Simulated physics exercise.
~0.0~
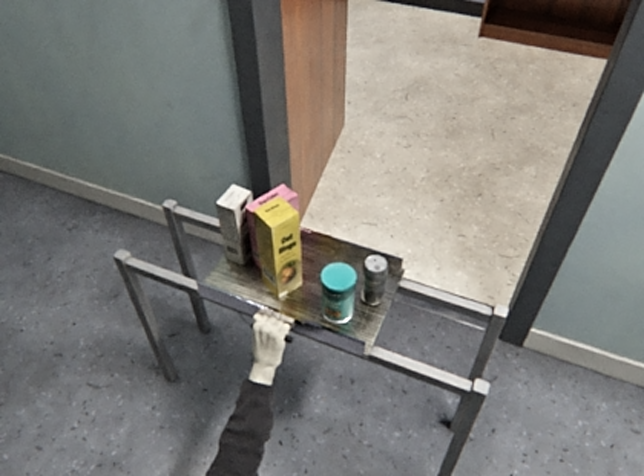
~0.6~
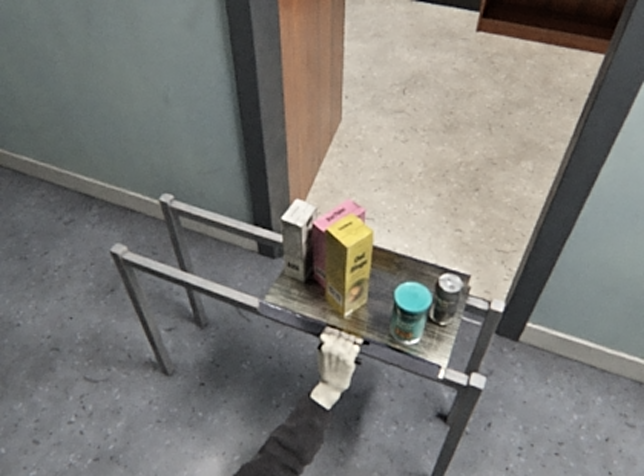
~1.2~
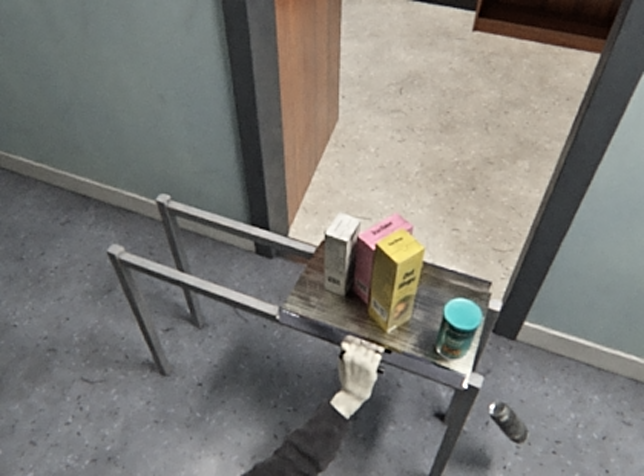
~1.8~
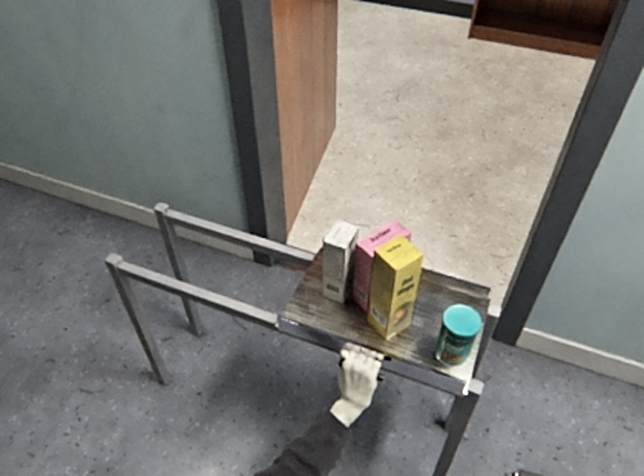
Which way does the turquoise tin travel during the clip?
The turquoise tin travels to the right, staying upright on the tray.
